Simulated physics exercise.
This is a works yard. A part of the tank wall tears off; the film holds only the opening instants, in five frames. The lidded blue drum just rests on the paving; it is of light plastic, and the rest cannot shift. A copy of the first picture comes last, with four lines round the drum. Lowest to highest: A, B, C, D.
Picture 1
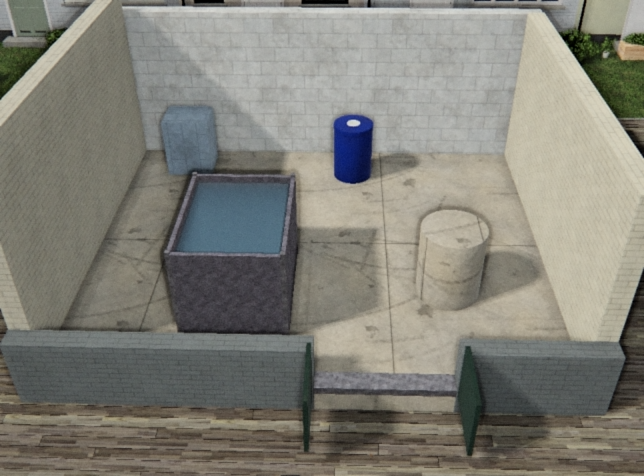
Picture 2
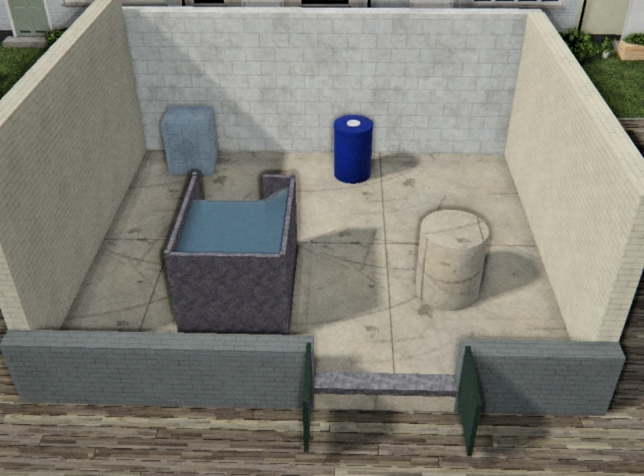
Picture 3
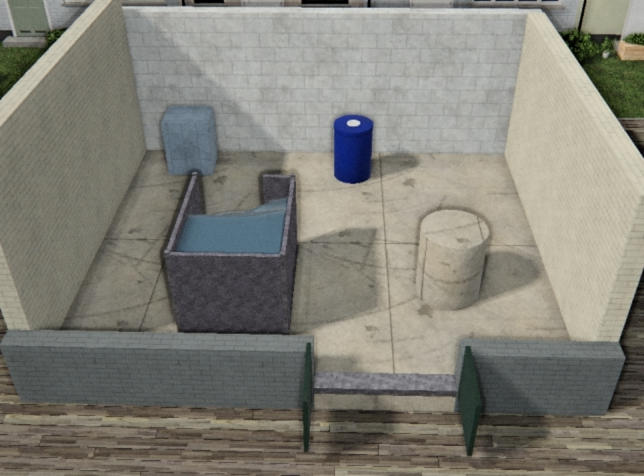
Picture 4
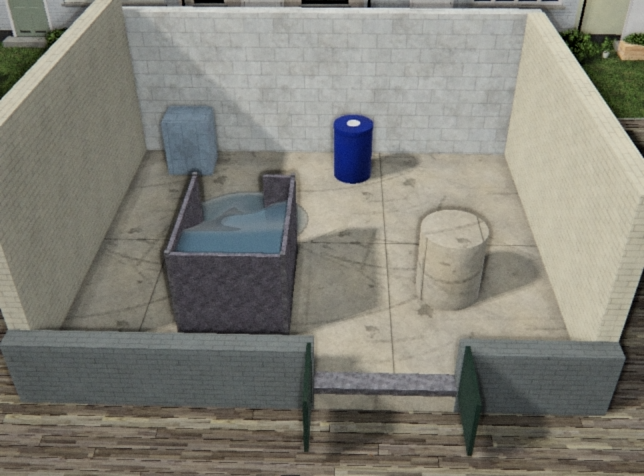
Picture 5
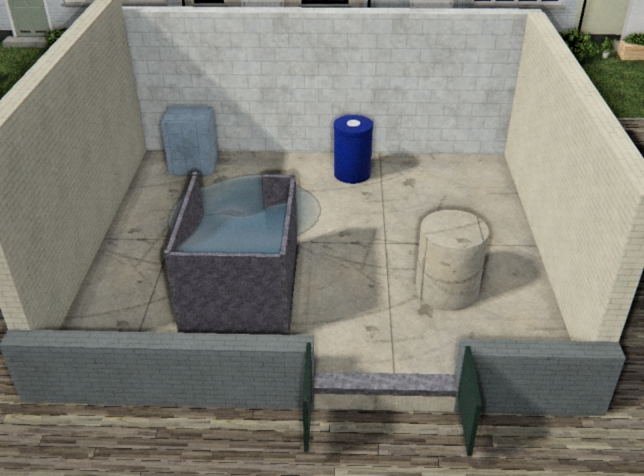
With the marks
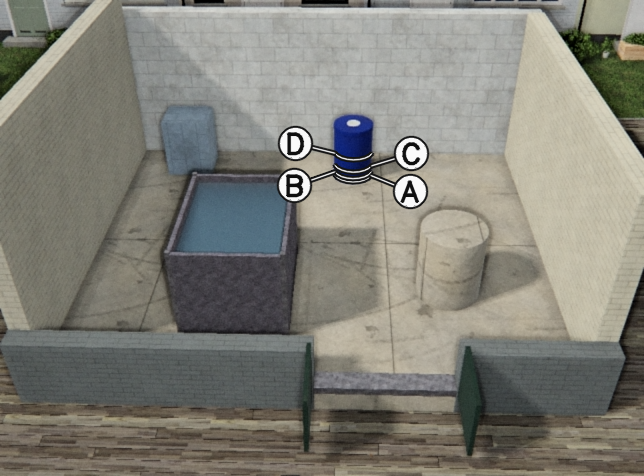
Water spreading from the open back of a dark stone tank across a walled yard floor, blue drum and pale cylinder standing still.
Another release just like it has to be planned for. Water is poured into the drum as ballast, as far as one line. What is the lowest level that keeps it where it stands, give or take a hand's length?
The limit is D.
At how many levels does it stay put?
One.
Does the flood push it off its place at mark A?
Yes, it does.
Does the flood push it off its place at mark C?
Yes, that goes wrong.
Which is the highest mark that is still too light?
The answer is C.
On the marked copy, A at (352, 181); B at (352, 178); C at (353, 172); D at (353, 159); from the bottom up A, B, C, D.
With A, it is pushed about 7 times its own width away.
With B, it is pushed about 5 times its own width away.
With C, it is pushed about half its own width away.
With D, it does not move.
